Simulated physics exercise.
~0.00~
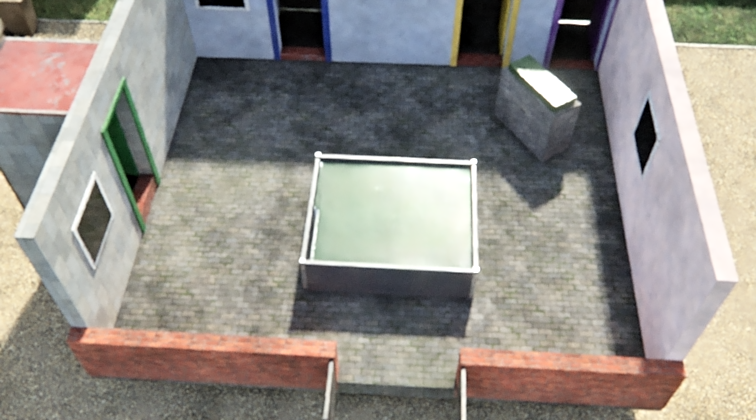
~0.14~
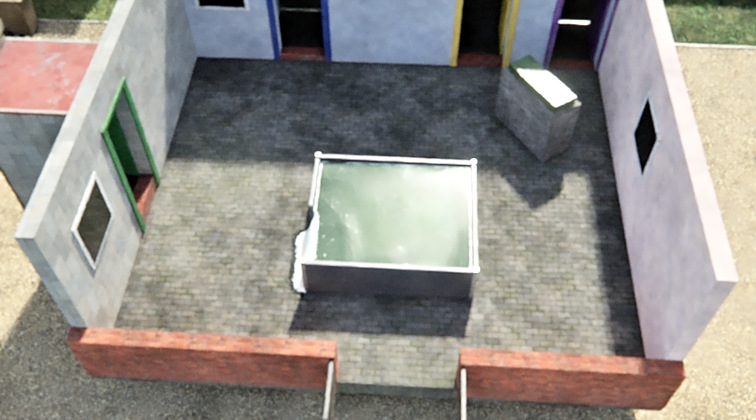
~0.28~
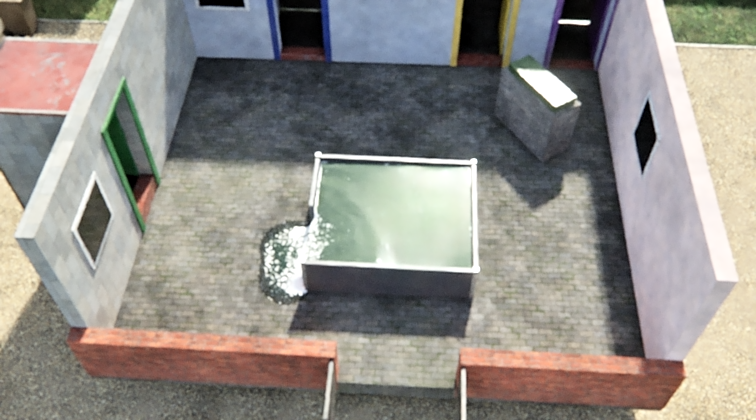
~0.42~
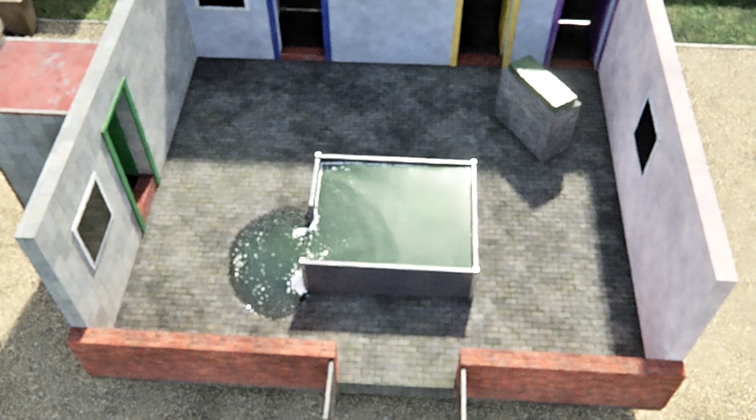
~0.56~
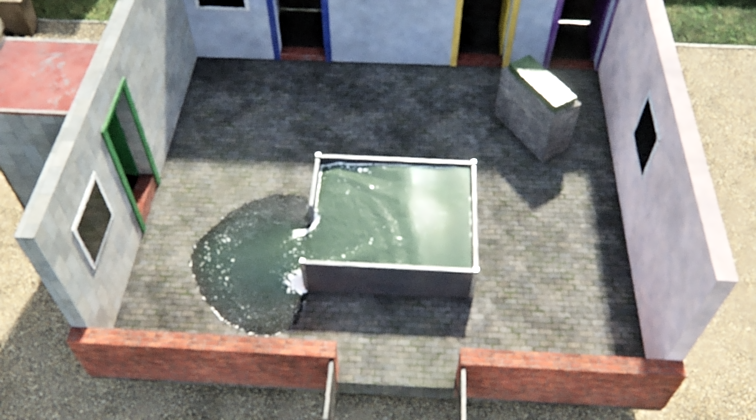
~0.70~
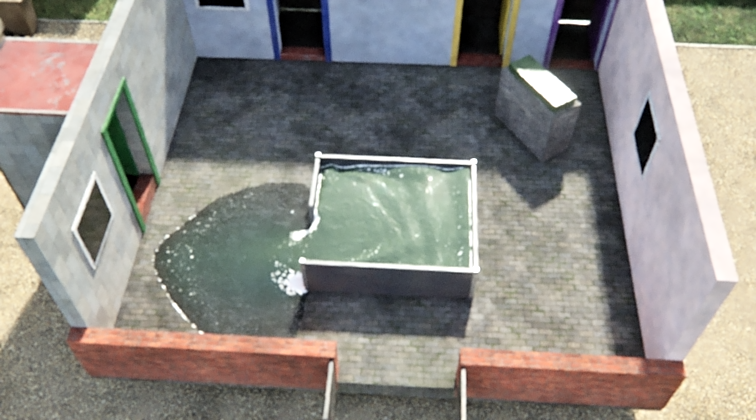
Water in an open tank, still at first, begins pouring from the tank's left side, foaming onto the paved floor of a walled yard and spreading leftward in a widening dark pool while ripples cross the tank's surface.
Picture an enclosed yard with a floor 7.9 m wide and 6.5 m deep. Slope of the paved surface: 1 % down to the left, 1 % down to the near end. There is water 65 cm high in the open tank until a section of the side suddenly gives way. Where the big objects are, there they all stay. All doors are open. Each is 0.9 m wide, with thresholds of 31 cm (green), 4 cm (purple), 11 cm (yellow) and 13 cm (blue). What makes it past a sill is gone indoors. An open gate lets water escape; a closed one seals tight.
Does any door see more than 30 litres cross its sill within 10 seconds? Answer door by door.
Taking each door, the green door does not; the purple door does not; the yellow door does not; the blue door does not.
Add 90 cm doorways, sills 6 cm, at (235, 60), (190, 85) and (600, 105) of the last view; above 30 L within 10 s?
In that order: Beyond it, beyond it, short of it.
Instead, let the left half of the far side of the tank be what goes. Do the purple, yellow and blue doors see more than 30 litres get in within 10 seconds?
Door purple goes beyond, door yellow stays within, door blue goes beyond.
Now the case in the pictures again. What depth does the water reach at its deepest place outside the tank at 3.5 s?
Peak depth: Approx. 28 cm.
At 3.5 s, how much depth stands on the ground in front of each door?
Measured in centimetres, the green door gives 22, the purple door 0, the yellow door 0 and the blue door 0.
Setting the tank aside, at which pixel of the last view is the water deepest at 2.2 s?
Near (107, 354).
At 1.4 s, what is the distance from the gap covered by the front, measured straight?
I'd put it close to 3.4 m.
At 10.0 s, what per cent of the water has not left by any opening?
Some 98 in a hundred.
After 1.4 s water covers 20 % of the floor and is deepest (40 cm) near (302, 270); green door 21 cm at the sill, 0 L in, purple door not reached, yellow door not reached, blue door not reached.
After 2.2 s water covers 20 % of the floor and is deepest (45 cm) near (107, 354); green door 29 cm at the sill, 0 L in, purple door not reached, yellow door not reached, blue door not reached.
After 3.5 s water covers 30 % of the floor and is deepest (28 cm) near (107, 354); green door 22 cm at the sill, 0 L in, purple door not reached, yellow door not reached, blue door not reached.
After 6.0 s water covers 60 % of the floor and is deepest (24 cm) near (107, 354); green door 19 cm at the sill, 0 L in, purple door not reached, yellow door not reached, blue door 12 cm at the sill, 0 L in.
After 10.0 s water covers 95 % of the floor and is deepest (15 cm) near (107, 354); green door 11 cm at the sill, 0 L in, purple door 5 cm at the sill, 1 L in, yellow door 3 cm at the sill, 0 L in, blue door 8 cm at the sill, 0 L in.
